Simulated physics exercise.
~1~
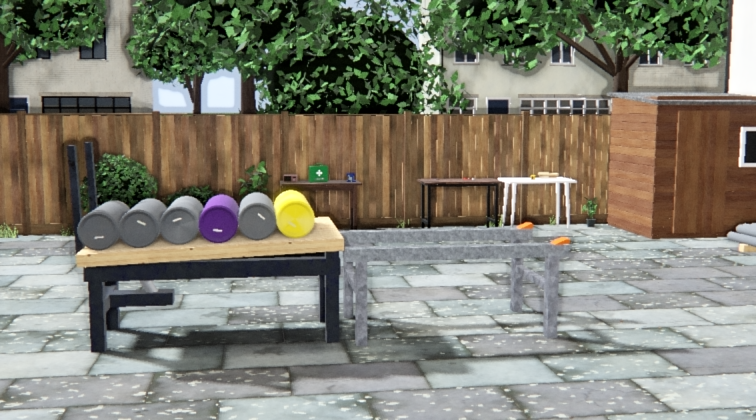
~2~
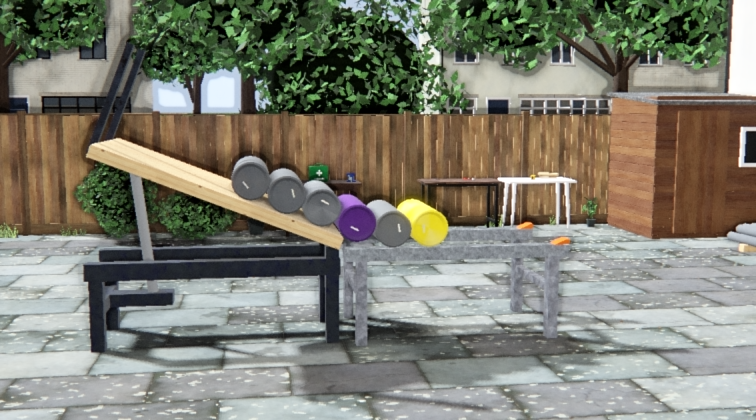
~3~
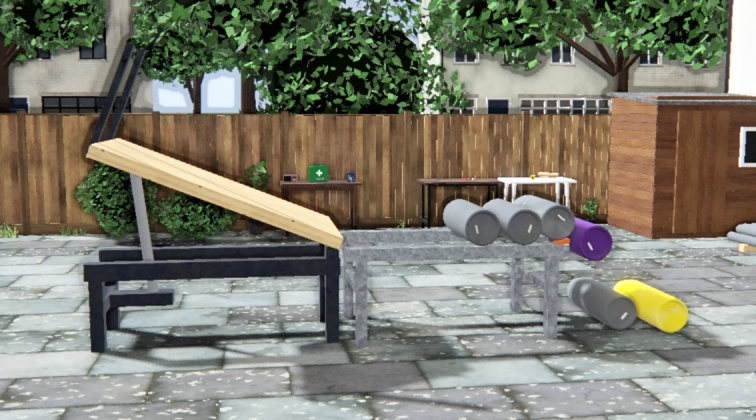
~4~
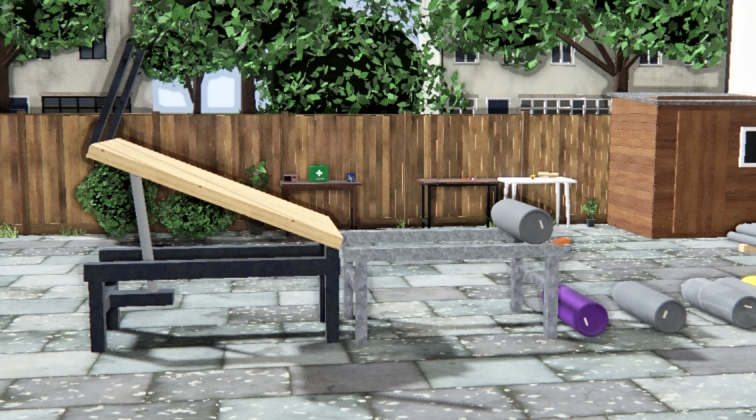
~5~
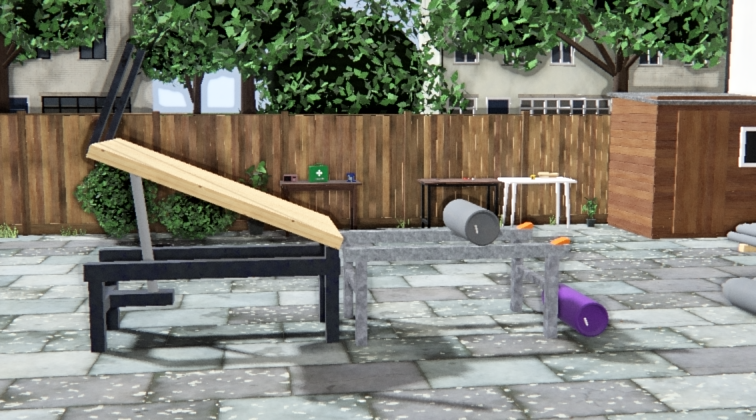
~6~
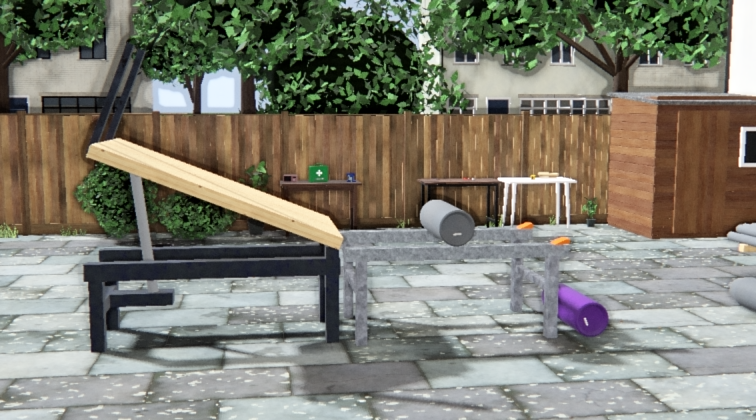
A wooden deck on a black frame stands at the left of a paved yard, seen from the side by a still camera, with a fence, trees and a shed behind. Six cylinders lie in a row on it, four grey, one purple and one yellow, beside a level grey rack. The deck tilts up at its left end, and the cylinders roll right onto the rack. Yellow, purple and several grey ones pass over its far end and drop to the paving. Yellow rolls out of view, purple rests by the rack's leg, and one grey cylinder rolls back left, remaining on the rack.
